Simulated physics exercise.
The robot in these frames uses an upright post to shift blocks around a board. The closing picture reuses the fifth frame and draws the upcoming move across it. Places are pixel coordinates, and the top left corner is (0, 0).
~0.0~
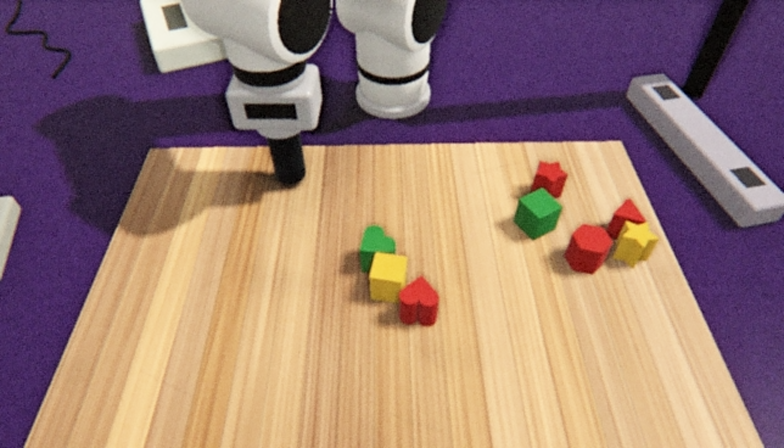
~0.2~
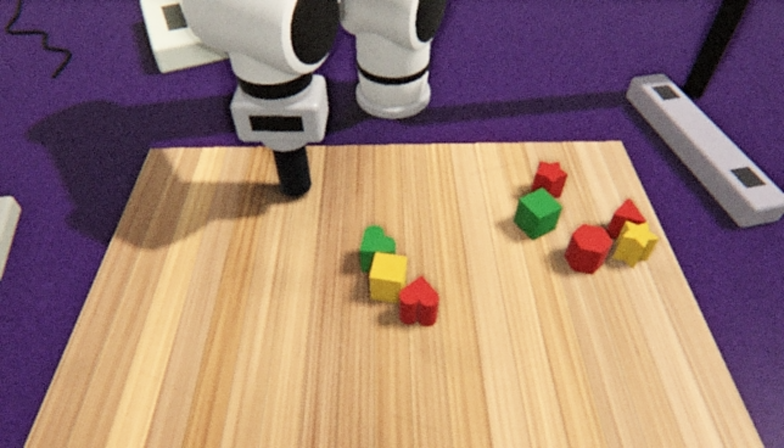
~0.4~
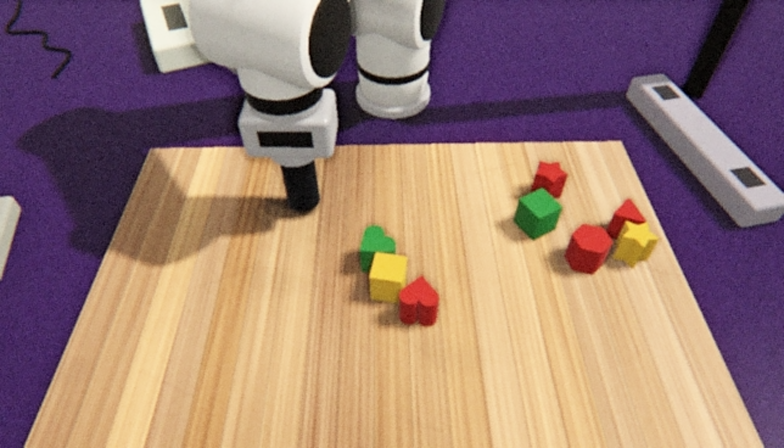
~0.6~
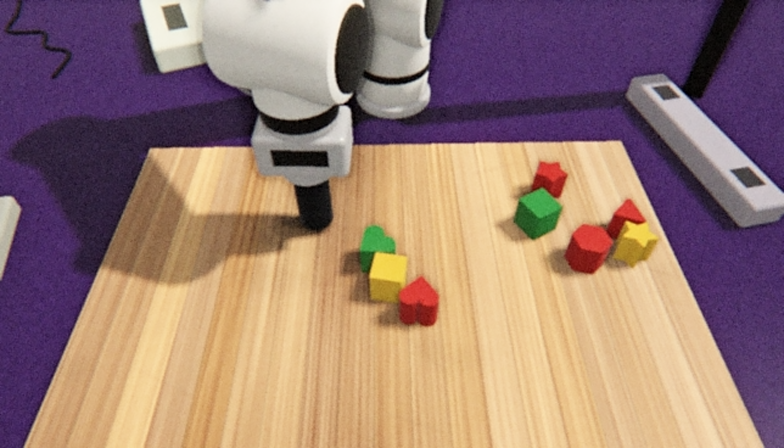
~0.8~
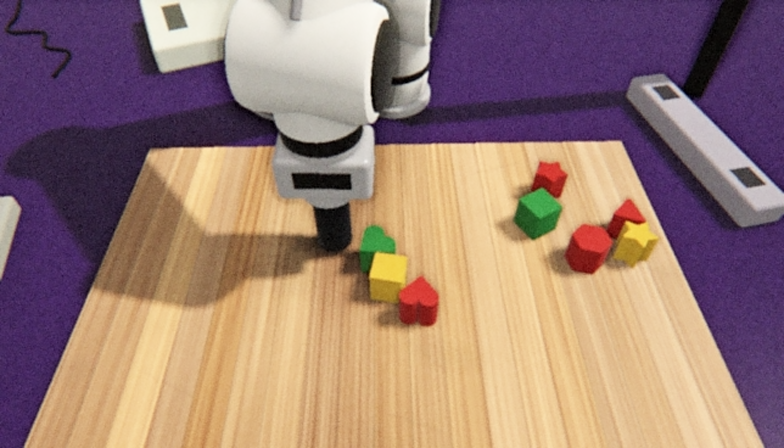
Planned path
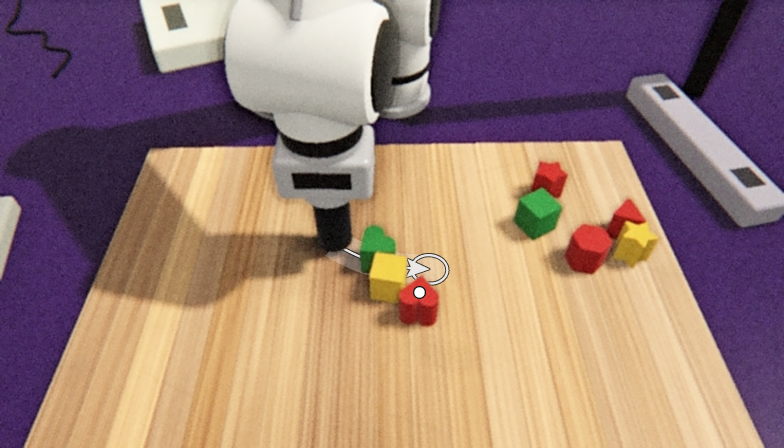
A white robot arm with a black post moves down and to the right across a wooden board, drawing close to a green heart beside a yellow block and red heart, while all the coloured blocks stay still.
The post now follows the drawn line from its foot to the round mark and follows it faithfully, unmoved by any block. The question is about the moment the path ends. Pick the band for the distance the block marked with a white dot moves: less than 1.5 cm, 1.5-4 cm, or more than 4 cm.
It gets moved under 1.5 cm.
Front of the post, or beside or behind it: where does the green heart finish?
The block sits ahead of the post.
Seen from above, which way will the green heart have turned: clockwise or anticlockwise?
Direction: Clockwise.
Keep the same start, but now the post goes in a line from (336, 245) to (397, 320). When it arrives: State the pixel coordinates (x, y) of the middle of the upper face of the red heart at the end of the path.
The answer is (467, 319).
Path on the board, from (336, 245) through (364, 258) and (395, 266) to (429, 269); the dot is on the red heart.
On the path given first. One third of the way, post at (364, 252); green heart at (393, 245); yellow square block at (390, 269).
Two thirds of the way, post at (396, 261); green heart at (428, 254), turned 15° clockwise; yellow square block at (398, 277), turned 30° clockwise; red heart at (421, 296).
At the end, post at (430, 263); green heart at (462, 260), turned 30° clockwise; yellow square block at (399, 278), turned 35° clockwise; red heart at (421, 296).
